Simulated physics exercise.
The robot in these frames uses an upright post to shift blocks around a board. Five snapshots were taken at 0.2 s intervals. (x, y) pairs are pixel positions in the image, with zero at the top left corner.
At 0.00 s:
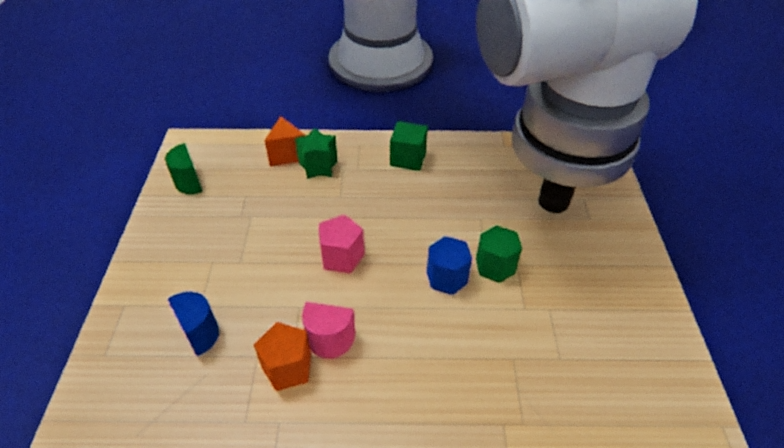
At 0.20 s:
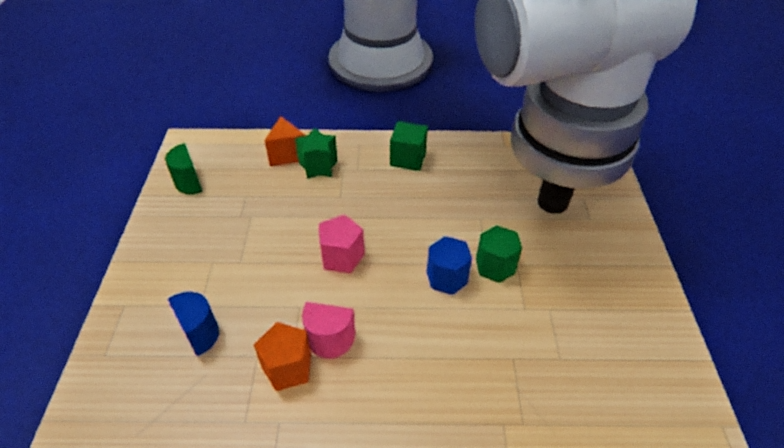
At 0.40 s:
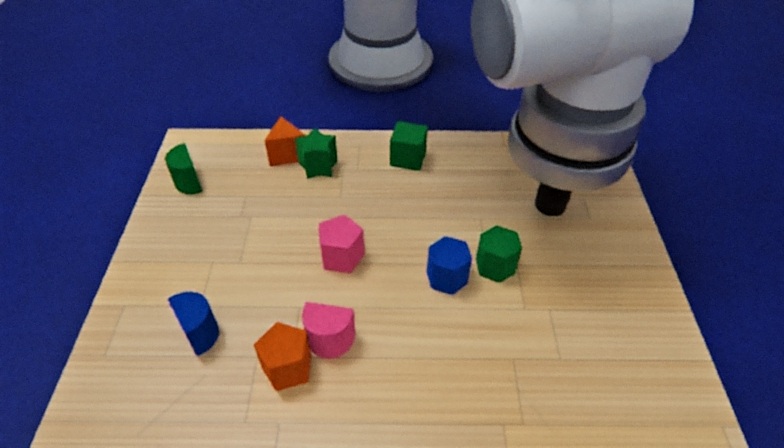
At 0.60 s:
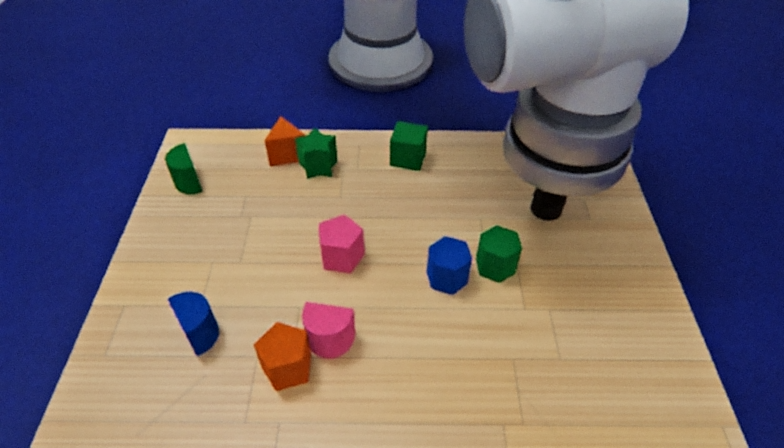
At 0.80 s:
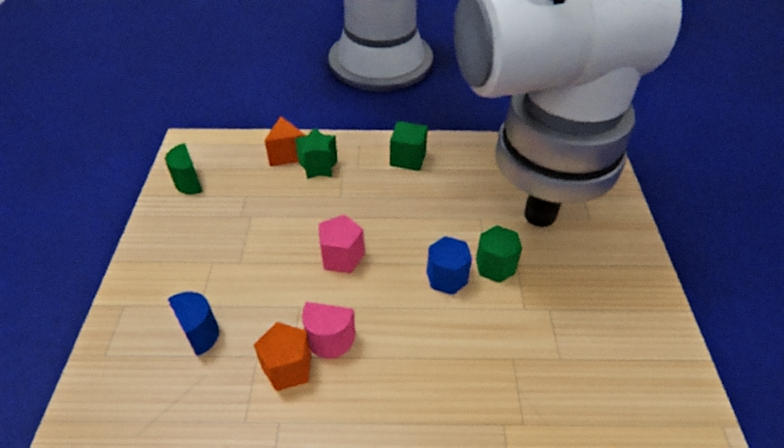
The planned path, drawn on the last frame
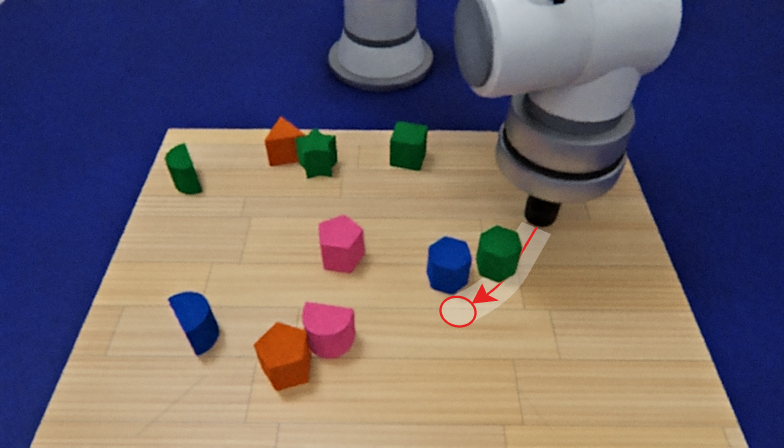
On a wooden board, a robot arm's dark post moves slightly left and down among still blocks.
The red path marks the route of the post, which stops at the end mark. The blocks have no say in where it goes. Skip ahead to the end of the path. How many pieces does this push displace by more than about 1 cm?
Two blocks.
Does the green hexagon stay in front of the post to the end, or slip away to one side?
That block remains ahead.
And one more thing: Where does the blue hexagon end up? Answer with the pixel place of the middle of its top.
I'd guess (407, 252).
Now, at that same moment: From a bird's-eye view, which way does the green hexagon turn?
Viewed from the top, it goes clockwise.
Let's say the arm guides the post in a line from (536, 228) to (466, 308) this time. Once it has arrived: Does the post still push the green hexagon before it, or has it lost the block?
Prediction: Still leading.
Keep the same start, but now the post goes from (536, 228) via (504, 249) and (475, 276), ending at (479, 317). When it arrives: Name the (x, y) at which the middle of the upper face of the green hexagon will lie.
If I read the scene right, the answer is (461, 319).
Path on the board, from (536, 228) through (509, 273) to (458, 311).
What follows on the original path. One third of the way, post (521, 247); green hexagon (493, 247).
Two thirds of the way, post (497, 278); blue hexagon (425, 255), turned 45° clockwise; green hexagon (463, 271), turned 40° clockwise.
At the end, post (460, 300); blue hexagon (407, 252), turned 80° clockwise; green hexagon (423, 282), turned 75° clockwise.
